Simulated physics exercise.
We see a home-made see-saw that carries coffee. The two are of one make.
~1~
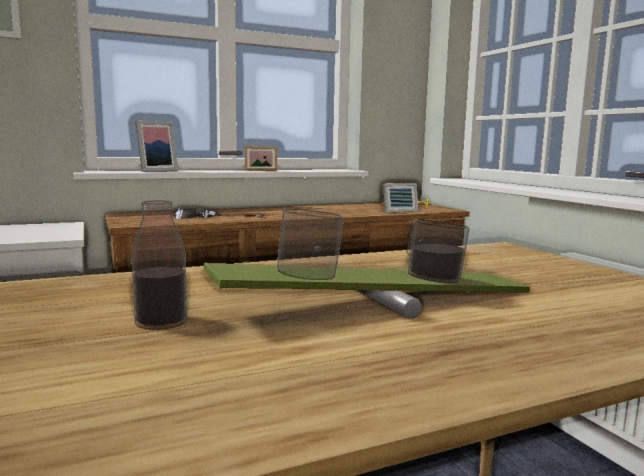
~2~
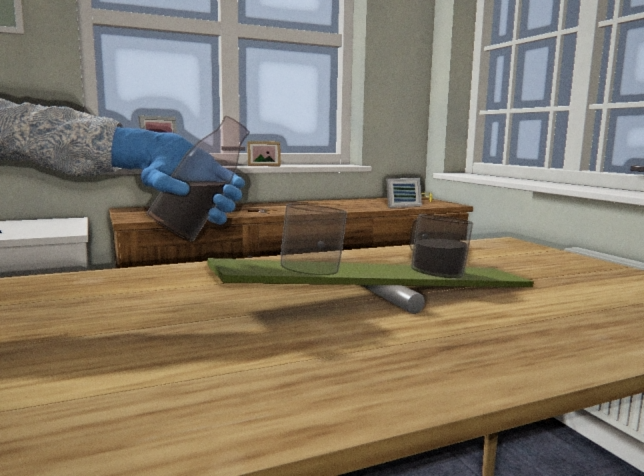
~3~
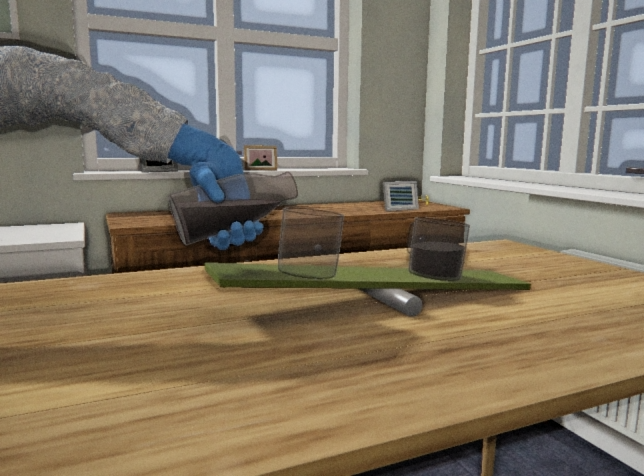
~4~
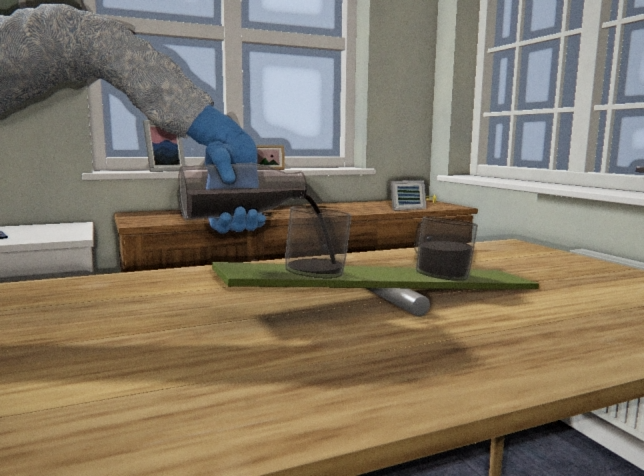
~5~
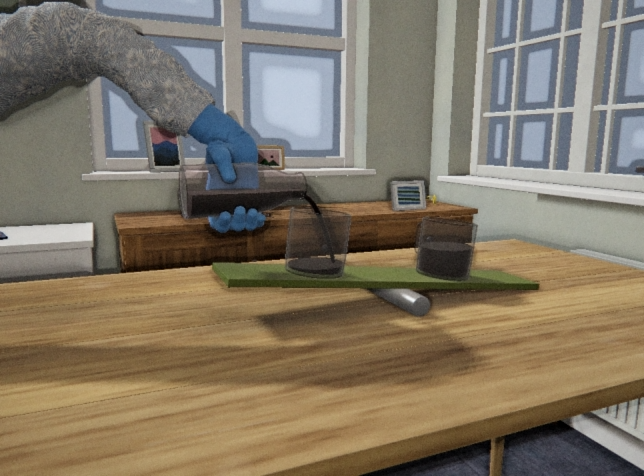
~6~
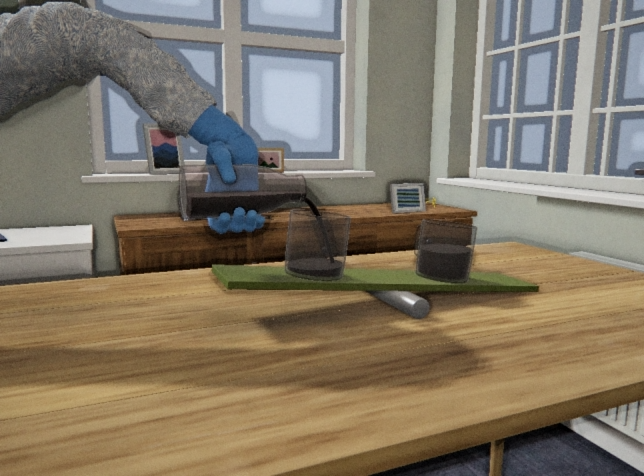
A gloved hand lifts a bottle and pours dark liquid into the left glass on a see-saw.
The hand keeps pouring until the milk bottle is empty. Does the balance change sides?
It swings over.
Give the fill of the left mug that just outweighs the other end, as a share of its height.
Some 30 per cent.
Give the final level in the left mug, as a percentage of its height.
Near 50 in a hundred.
Next, the left mug is about a quarter full; the board leans as before.
After that, the left mug is about half full; the board has swung over, and that end is down.
Finally, the left mug is about half full; the board has swung over, and that end is down.
